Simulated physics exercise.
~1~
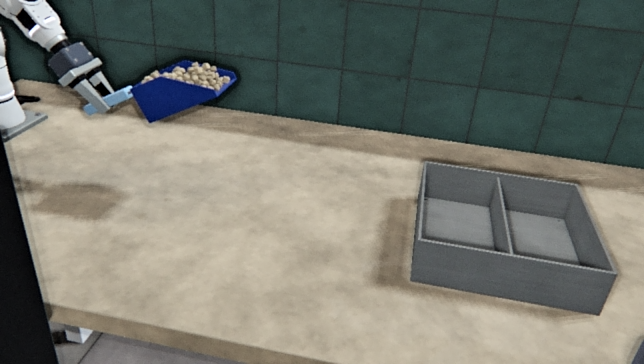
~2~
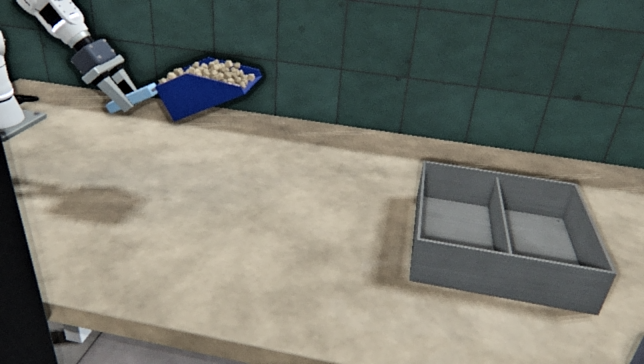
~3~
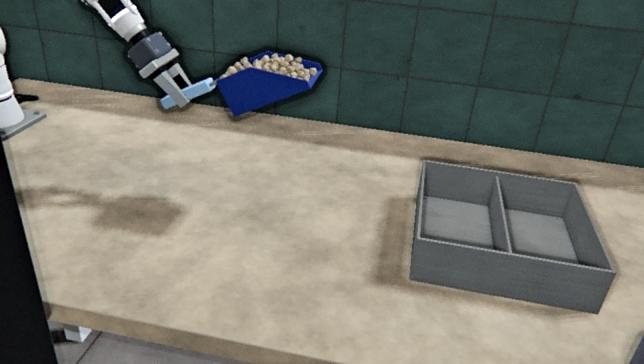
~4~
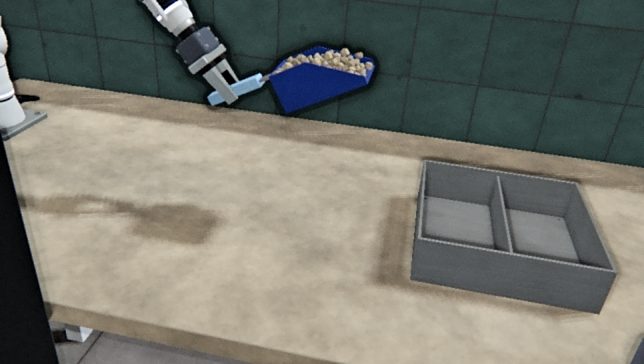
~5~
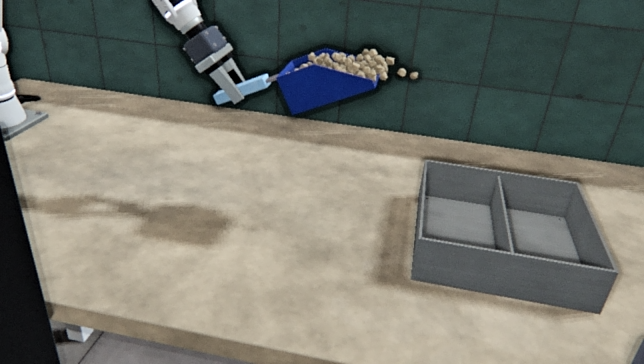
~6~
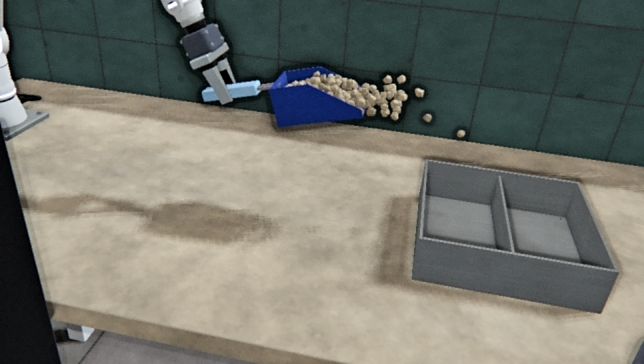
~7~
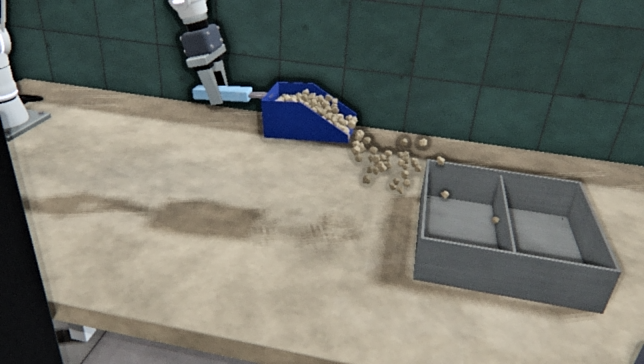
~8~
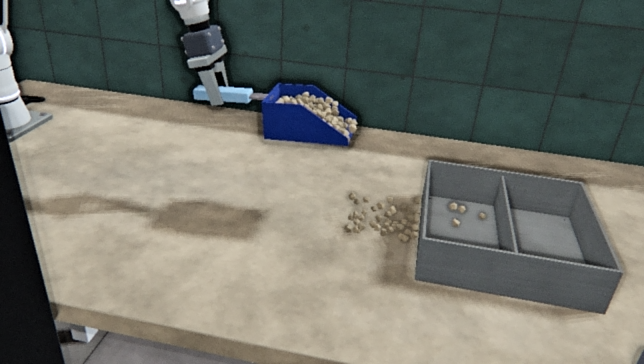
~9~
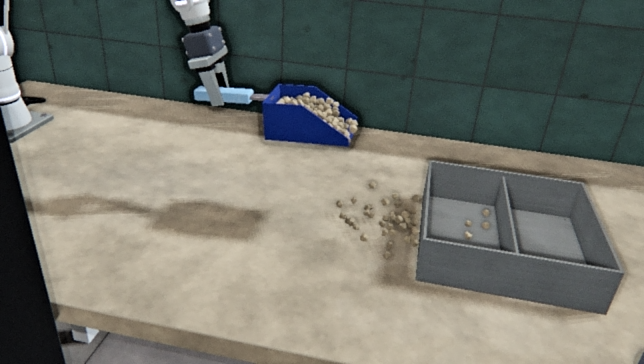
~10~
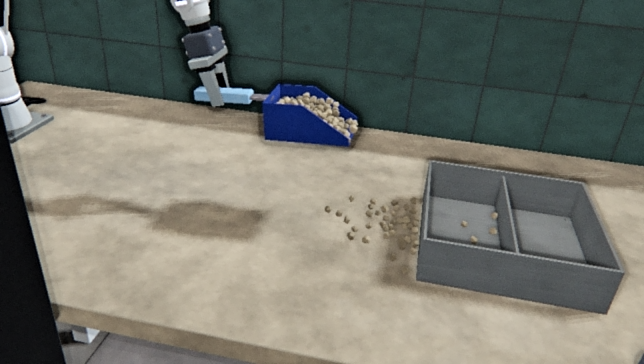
On a tabletop, a robot arm tips a blue scoop, spilling pebbles mostly beside a gray bin.
